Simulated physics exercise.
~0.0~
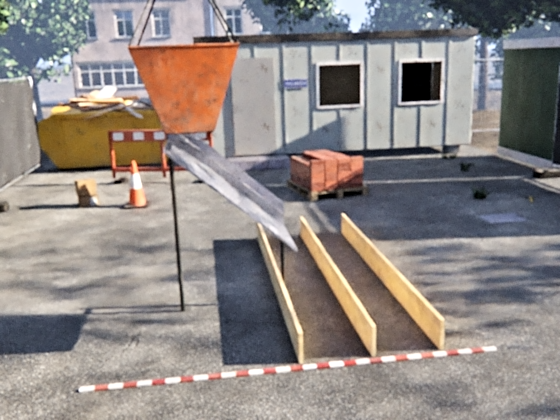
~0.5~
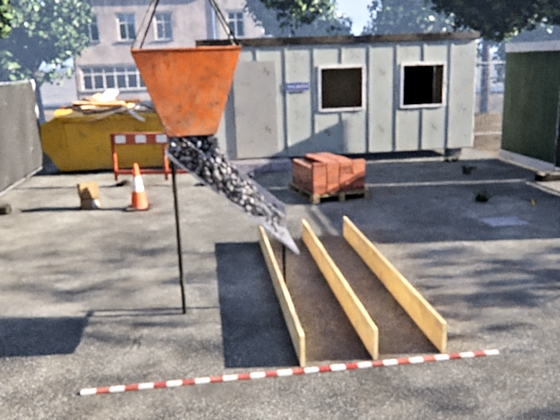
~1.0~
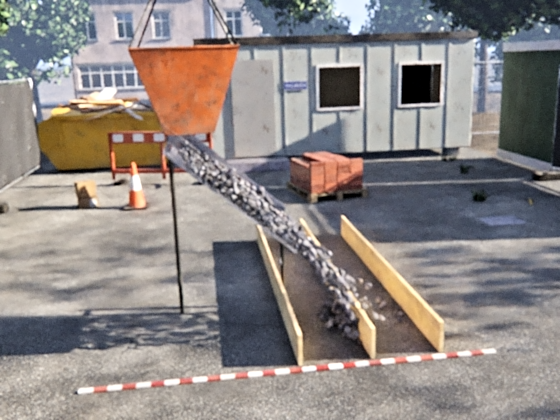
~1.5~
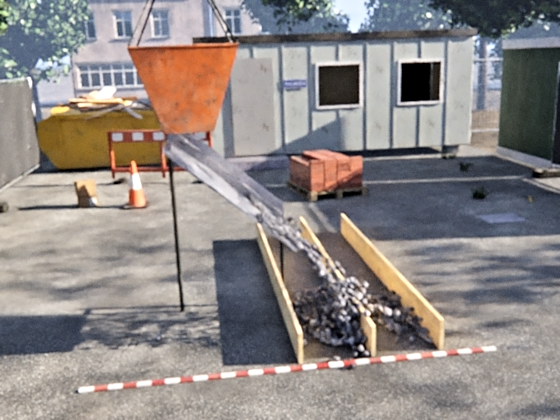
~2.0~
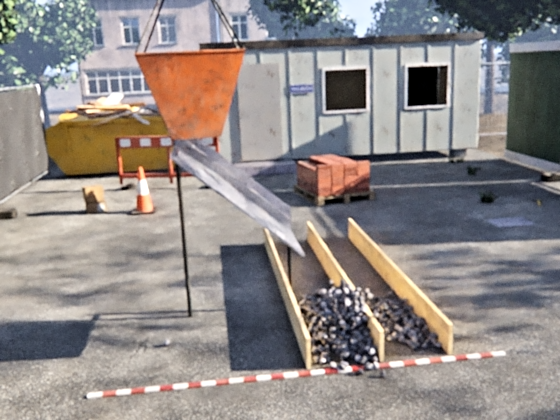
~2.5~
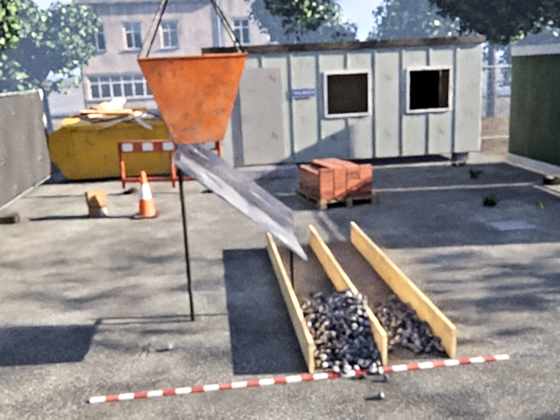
At first, an orange skip hangs still above a sloping steel chute in a paved yard, with three wooden boards standing on the ground below and a grey cabin behind. Dark, angular stones pour out of the skip and cover the upper part of the chute. They slide down to the right in a long stream and begin to drop off the lower end between the boards. Most land in the left bay, while some spill into the right one. By the end, the chute is bare and the stones lie still, with a larger heap in the left bay and a smaller one in the right.
